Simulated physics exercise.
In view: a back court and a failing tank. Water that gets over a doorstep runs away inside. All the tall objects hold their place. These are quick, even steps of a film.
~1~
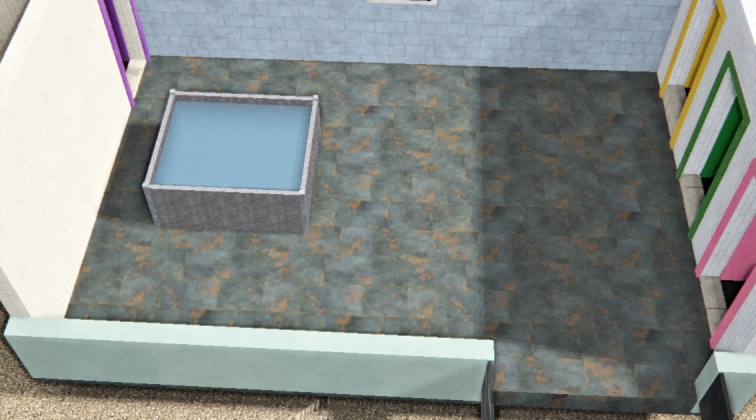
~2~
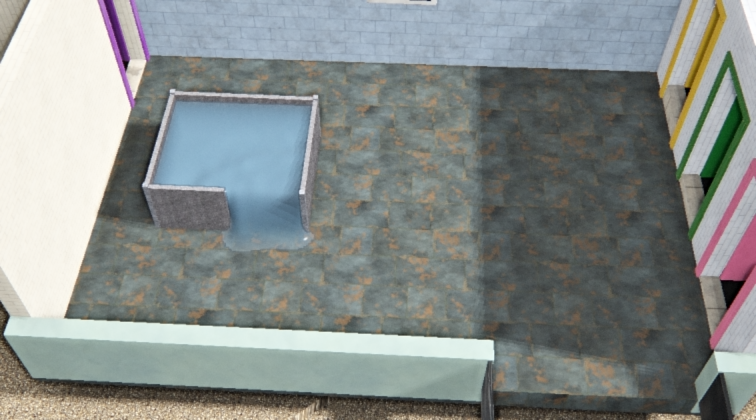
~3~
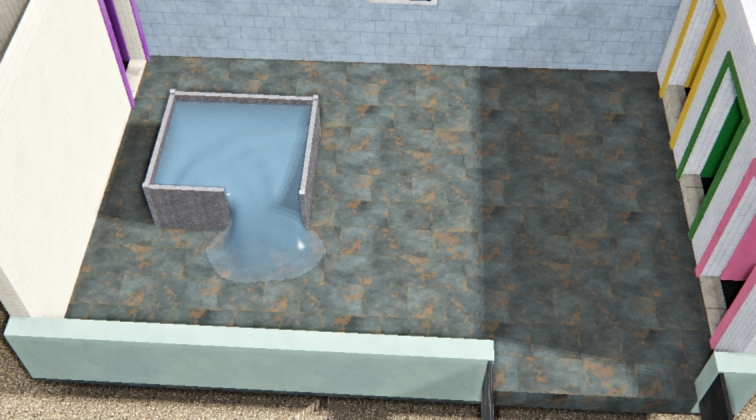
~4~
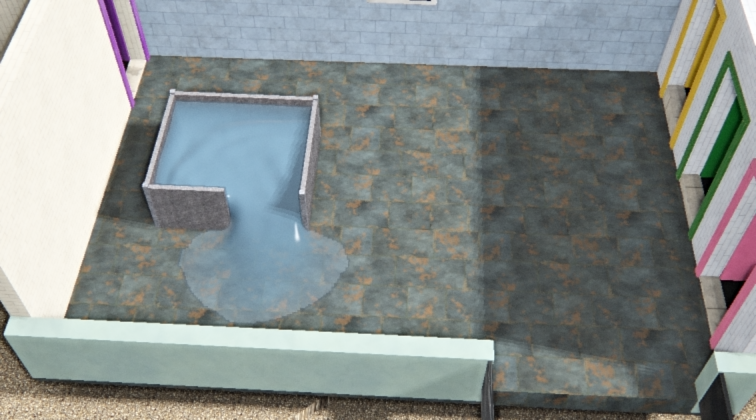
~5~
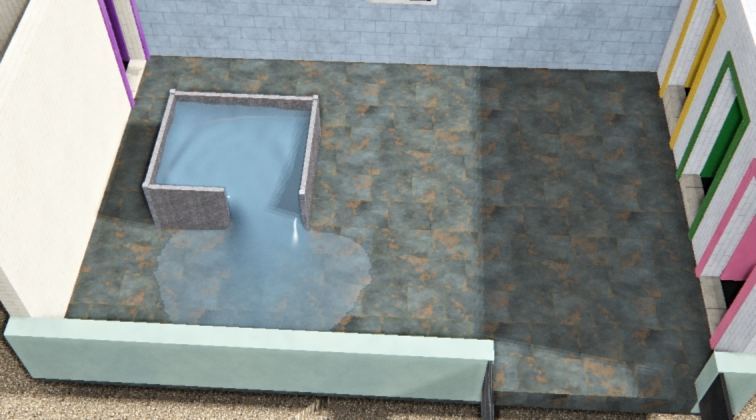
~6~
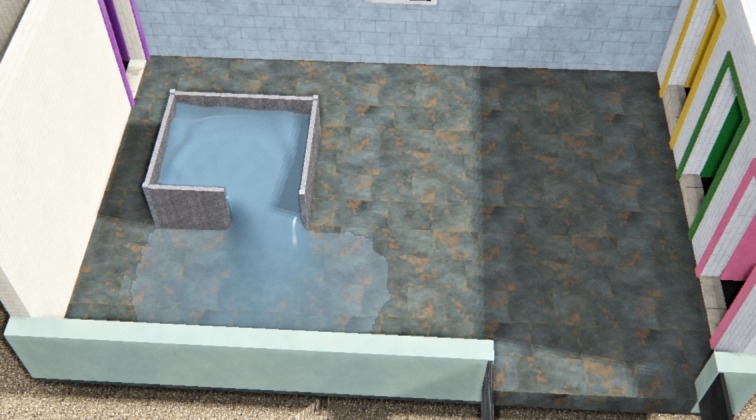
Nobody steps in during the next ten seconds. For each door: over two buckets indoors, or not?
In the end: The pink door takes more than that; the purple door takes more than that; the green door stays under that; the yellow door stays under that.
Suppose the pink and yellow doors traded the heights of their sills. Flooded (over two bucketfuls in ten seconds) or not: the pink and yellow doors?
Then: The pink one stays under; the yellow one keeps below it.
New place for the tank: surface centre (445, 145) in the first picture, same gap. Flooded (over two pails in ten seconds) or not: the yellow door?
One by one: The yellow one takes less.
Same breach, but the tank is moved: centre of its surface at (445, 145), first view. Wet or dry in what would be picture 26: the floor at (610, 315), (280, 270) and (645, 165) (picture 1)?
As listed: Under water, awash, free of water.
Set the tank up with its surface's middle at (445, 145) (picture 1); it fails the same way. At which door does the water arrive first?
It is the one in pink.
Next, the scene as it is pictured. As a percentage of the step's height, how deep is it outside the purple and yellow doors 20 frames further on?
Roughly 50 per cent, then 0 per cent.
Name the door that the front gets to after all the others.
The door marked yellow.
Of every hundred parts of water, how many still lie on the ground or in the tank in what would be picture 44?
About 90 per cent.
A moment on, water covers 20 % of the floor; the pink door not reached, the purple door not reached, the green door not reached, the yellow door not reached.
Next, water covers 25 % of the floor; the pink door not reached, the purple door not reached, the green door not reached, the yellow door not reached.
Then, water covers 50 % of the floor; the pink door over two buckets in, the purple door wet at the sill, nothing in, the green door wet at the sill, nothing in, the yellow door not reached.
Later, water covers 70 % of the floor; the pink door over two buckets in, the purple door over two buckets in, the green door wet at the sill, nothing in, the yellow door wet at the sill, nothing in.
In the end, water covers 95 % of the floor; the pink door far over two buckets in, the purple door far over two buckets in, the green door wet at the sill, nothing in, the yellow door wet at the sill, nothing in.
